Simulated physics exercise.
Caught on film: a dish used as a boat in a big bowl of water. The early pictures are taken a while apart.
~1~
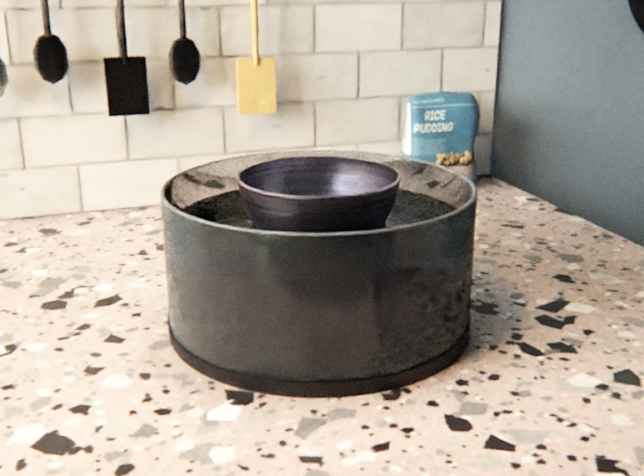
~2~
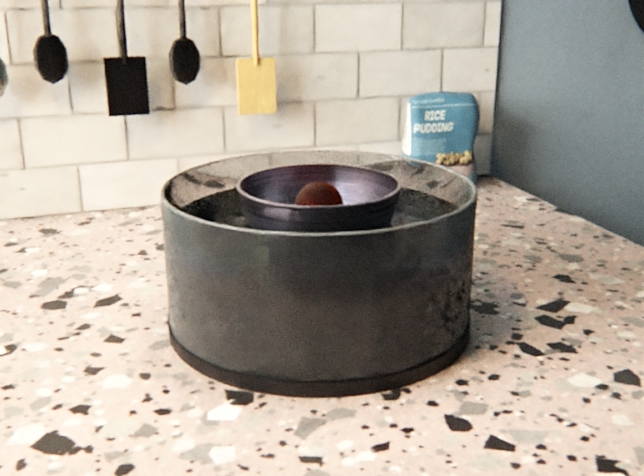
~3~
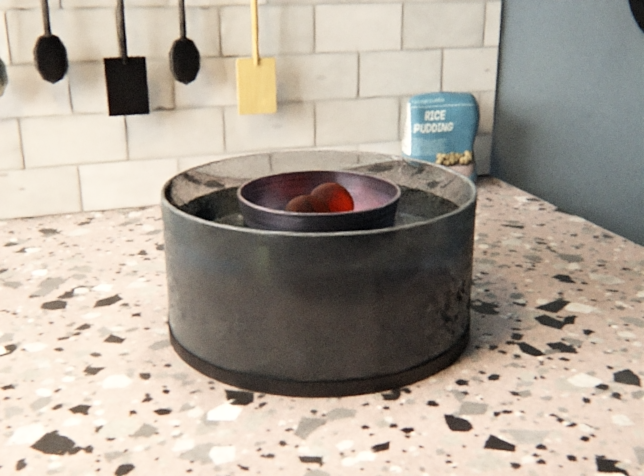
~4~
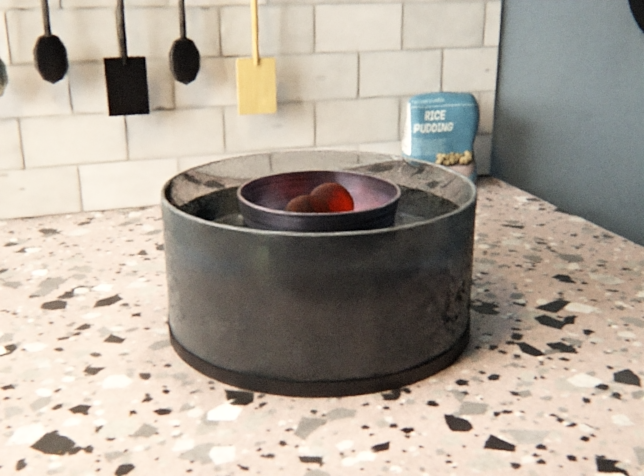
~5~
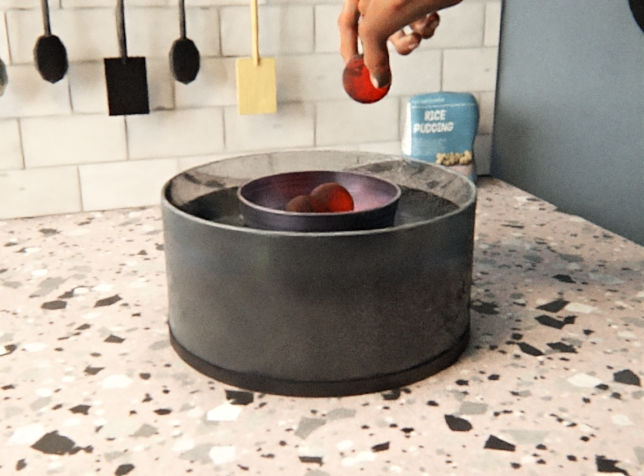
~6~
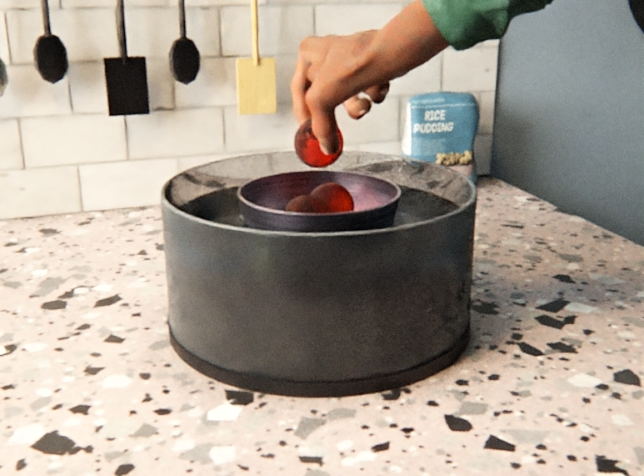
A small dark bowl floated inside a big grey tub of water, sitting a little lower as first one, then two reddish balls appeared in it, and a hand brought another ball down just above them.
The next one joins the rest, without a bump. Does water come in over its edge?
It keeps floating.
A moment on, the glass marble is in and the dish dips.
Further on, it steadies; about a third of its side above the surface.
When it is over, the dish floats; about a third of its side above the surface.
